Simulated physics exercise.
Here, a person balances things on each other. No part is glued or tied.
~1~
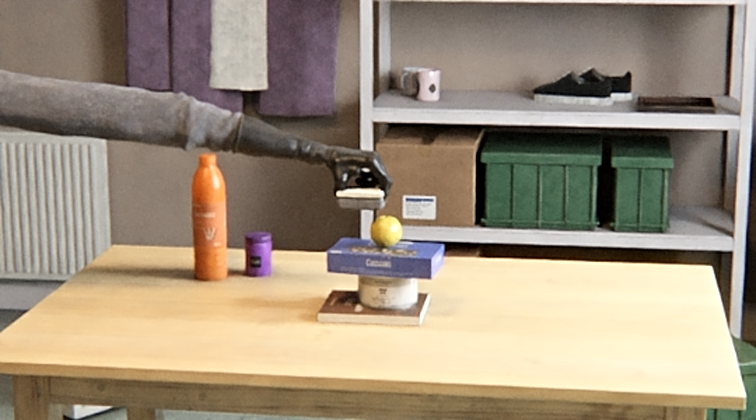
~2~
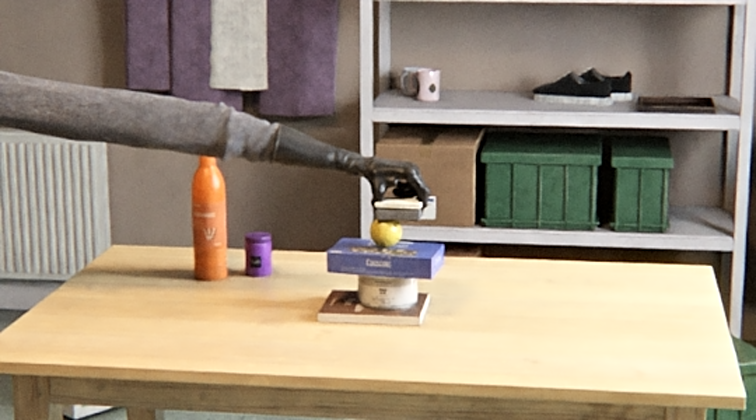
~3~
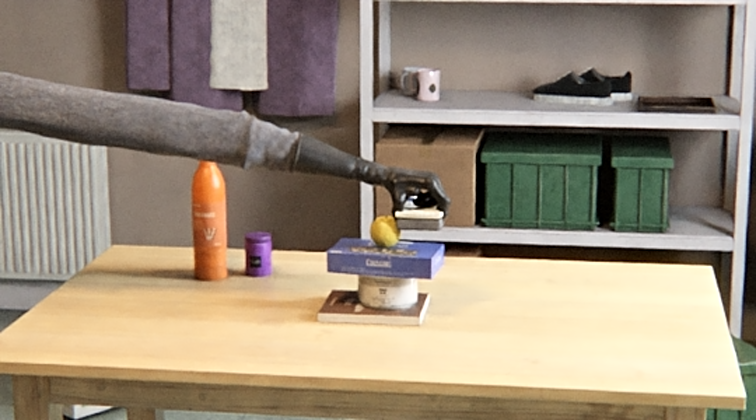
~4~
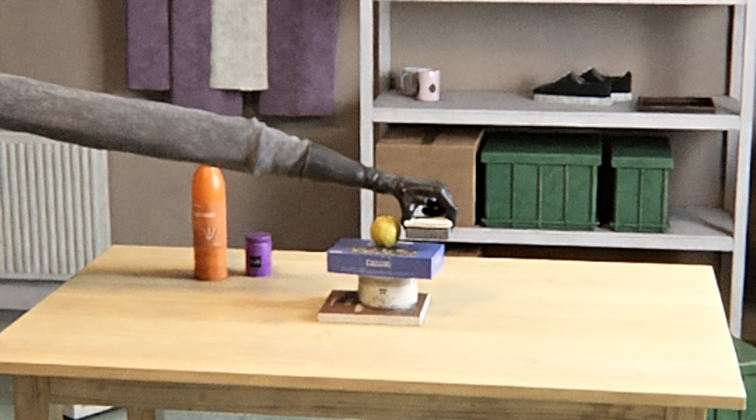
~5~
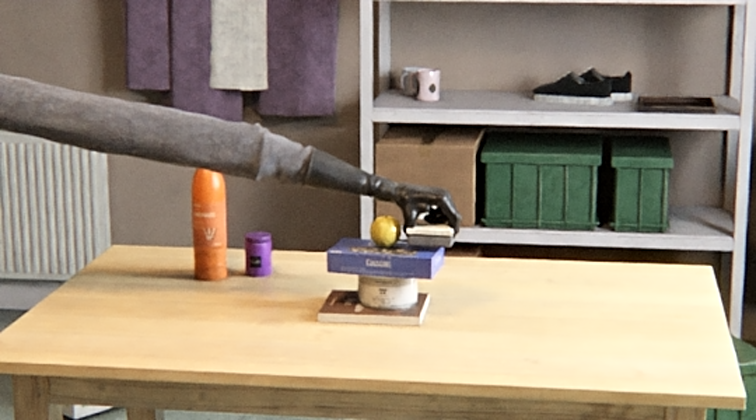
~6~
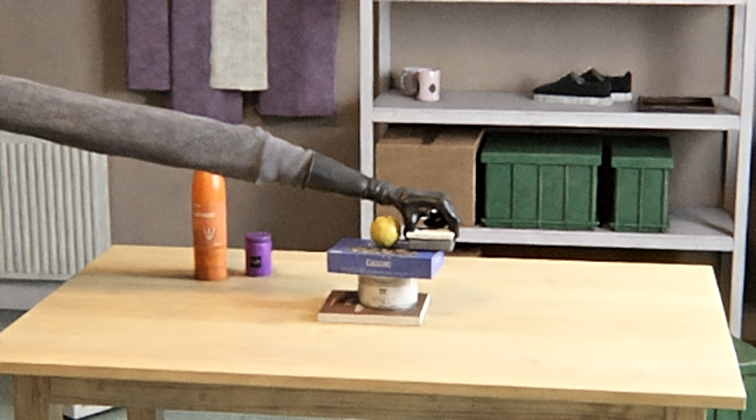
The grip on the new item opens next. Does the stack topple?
No, it stays standing.
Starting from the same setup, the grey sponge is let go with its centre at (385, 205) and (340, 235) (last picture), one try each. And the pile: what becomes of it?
The pile tips over in the first case, then in the second case it remains stable.
Then, 0.70 s on from there, no change.
Then, 1.60 s on from there, grey sponge resting near (431, 241).
In the end, all 7 unmoved. At the end, from the last picture's camera, grey sponge near (432, 240). The pile keeps its balance.
